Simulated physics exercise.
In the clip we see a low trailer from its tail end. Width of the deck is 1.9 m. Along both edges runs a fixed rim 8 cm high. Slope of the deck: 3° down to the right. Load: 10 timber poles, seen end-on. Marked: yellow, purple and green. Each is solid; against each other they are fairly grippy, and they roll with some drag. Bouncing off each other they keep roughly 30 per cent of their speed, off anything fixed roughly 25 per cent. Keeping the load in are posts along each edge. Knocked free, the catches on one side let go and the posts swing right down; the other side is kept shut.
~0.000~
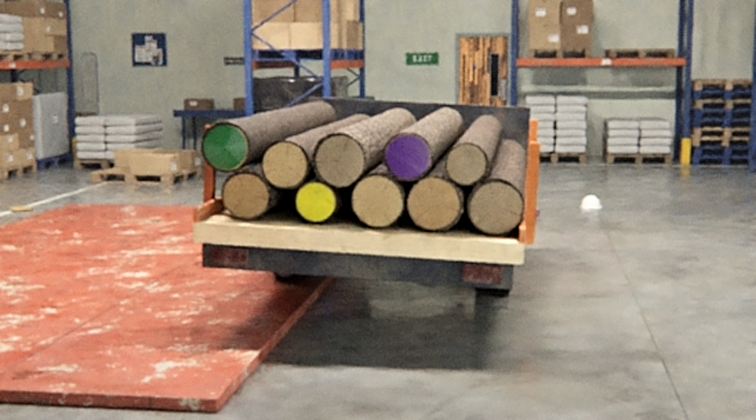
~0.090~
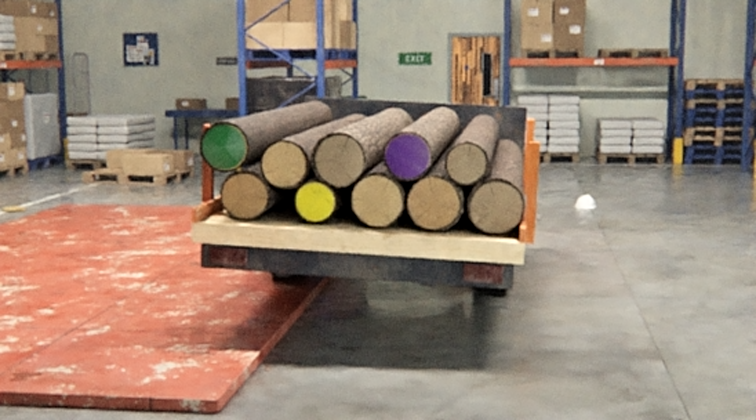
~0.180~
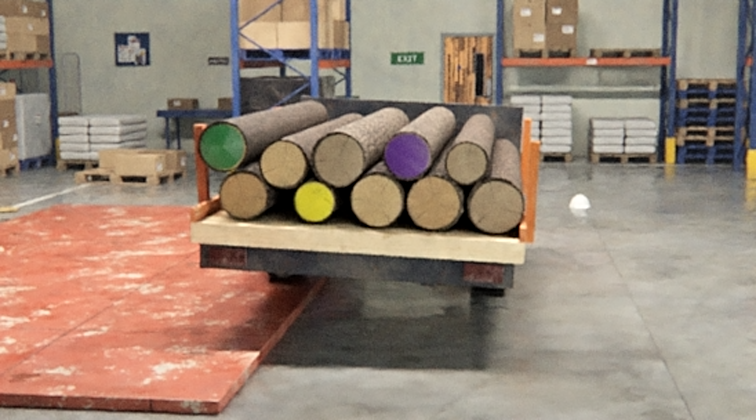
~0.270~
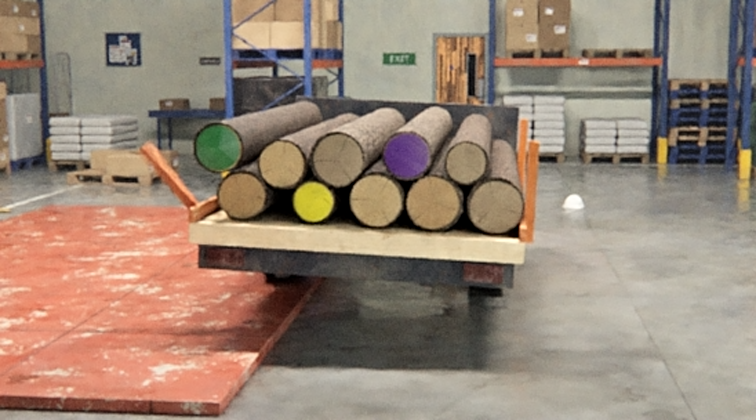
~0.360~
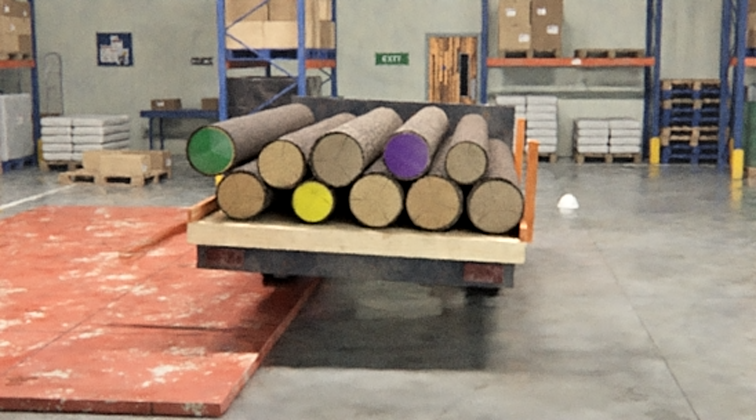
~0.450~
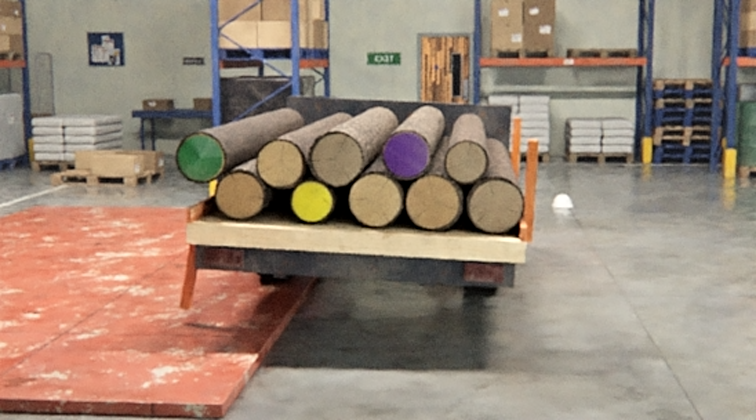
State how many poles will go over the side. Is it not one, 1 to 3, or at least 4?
It is 1 to 3.
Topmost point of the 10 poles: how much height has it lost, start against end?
About 5 cm.
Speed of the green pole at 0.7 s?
1.5 m/s or so.
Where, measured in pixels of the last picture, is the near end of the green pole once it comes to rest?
Around (32, 306).
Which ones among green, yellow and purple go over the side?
Green: Away. Yellow: Held. Purple: Held.
After 0.7 s, yellow is on the deck, 70 cm from the left edge; purple is up on others, 70 cm from the right edge; green is dropping off the left side; 1 off so far.
After 0.8 s, green is dropping off the left side; no change for yellow, purple; 1 off so far.
After 1.0 s, green is on the ground to the left; no change for yellow, purple; 1 off so far.
At rest (2.5 s), yellow is on the deck, 70 cm from the left edge; purple is up on others, 70 cm from the right edge; green is on the ground to the left; 1 off so far.
